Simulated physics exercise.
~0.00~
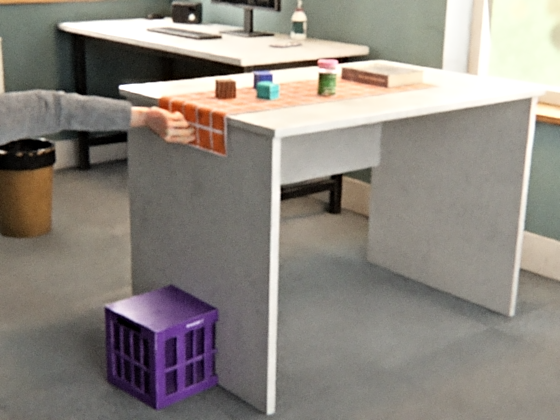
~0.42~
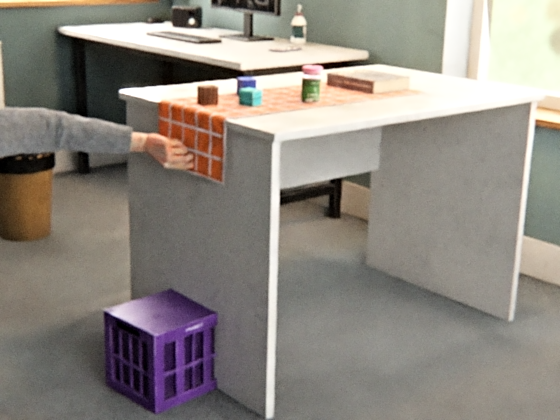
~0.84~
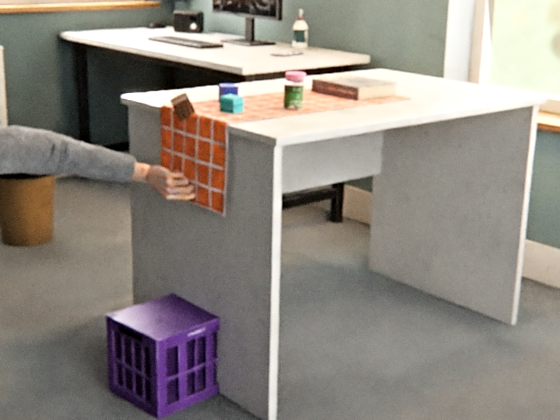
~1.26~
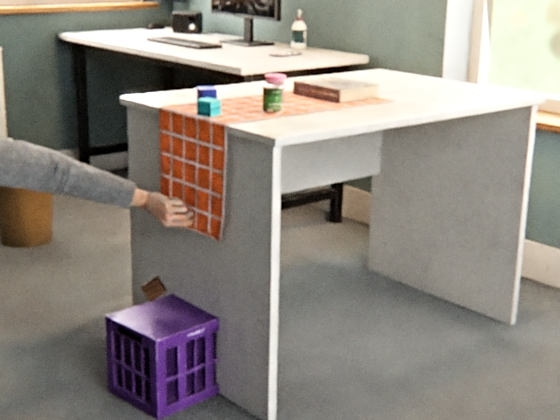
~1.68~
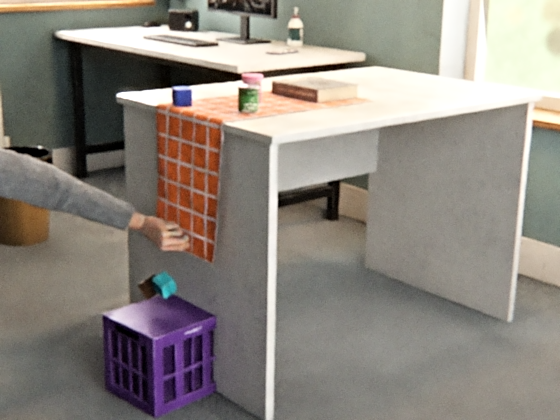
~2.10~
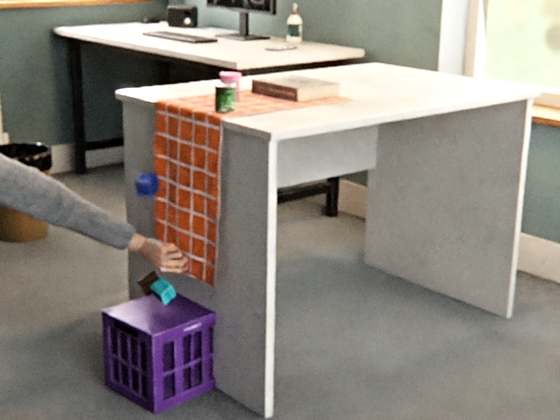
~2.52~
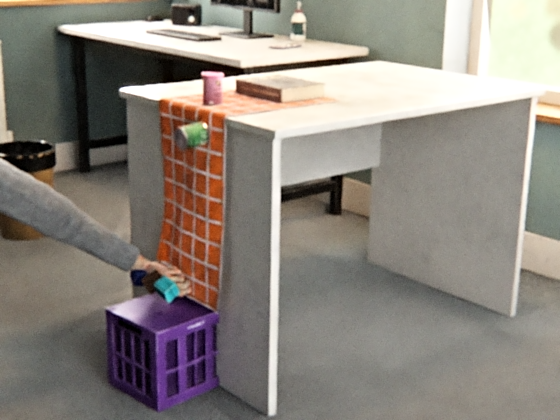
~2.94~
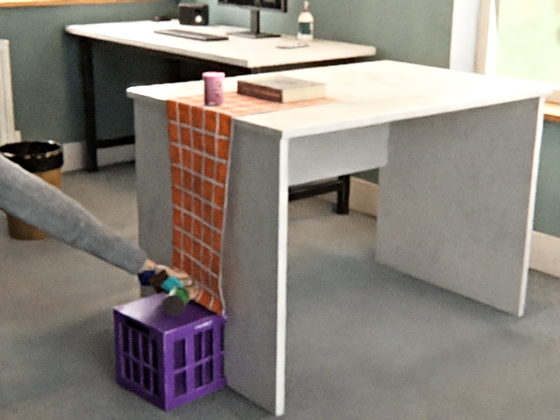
A hand draws an orange cloth down to a purple crate, dropping three cubes and a green can.
